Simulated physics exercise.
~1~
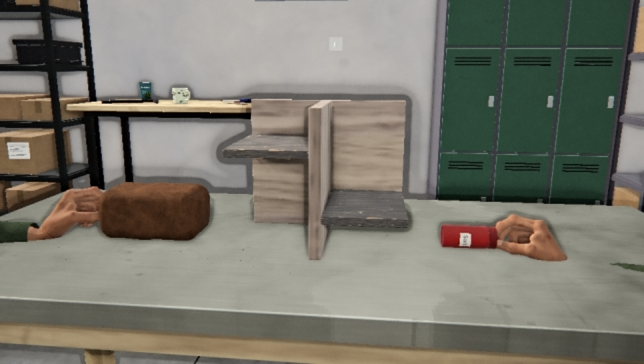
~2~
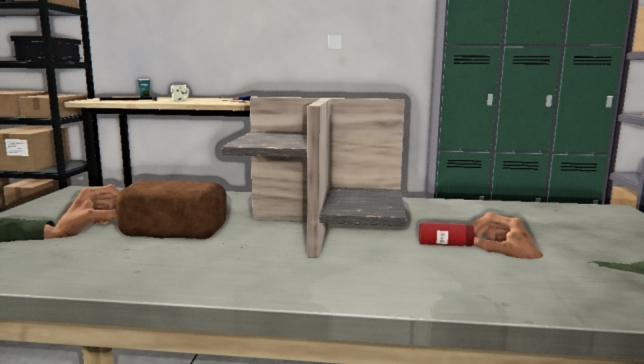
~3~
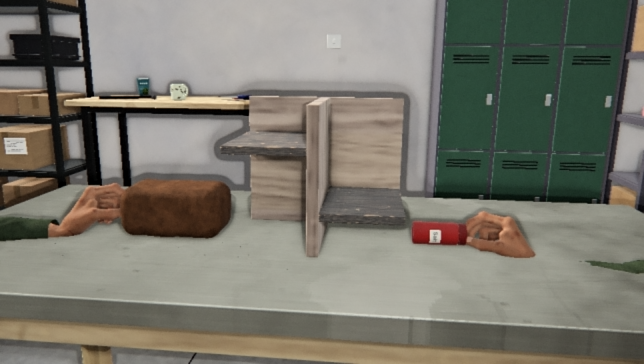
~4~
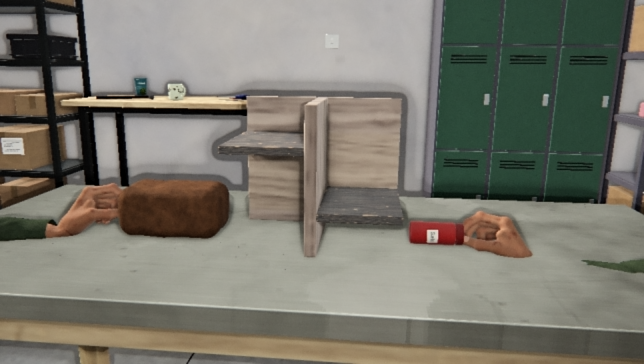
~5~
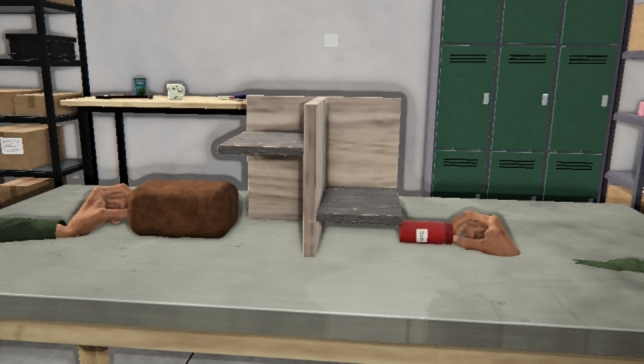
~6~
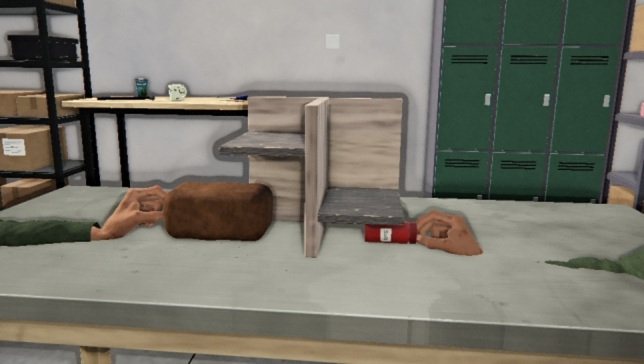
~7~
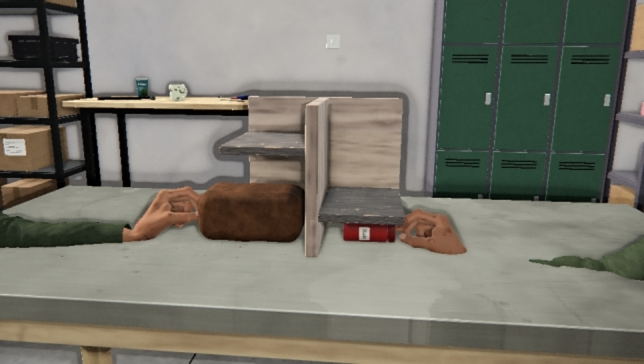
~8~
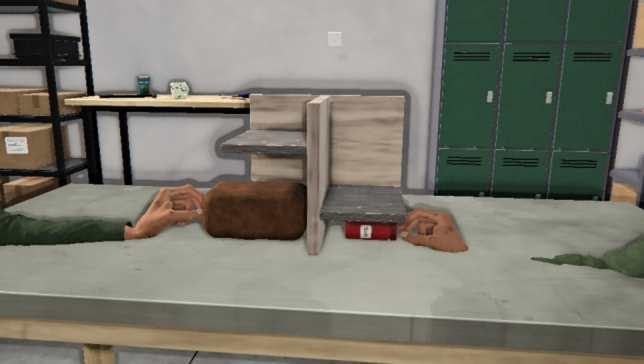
At the start, a brown loaf sits on the left of a grey table and a red shaker lies on its side on the right, each held by a hand, with a divided wooden rack bearing two grey shelves between them. The hands push the loaf right and the shaker left, toward the rack. Both slow briefly, then reach its openings. The shaker slides beneath the low right shelf while the loaf moves under the higher left one. Finally, both rest beneath the shelves, the loaf close to the upright divider, with the hands still beside them.
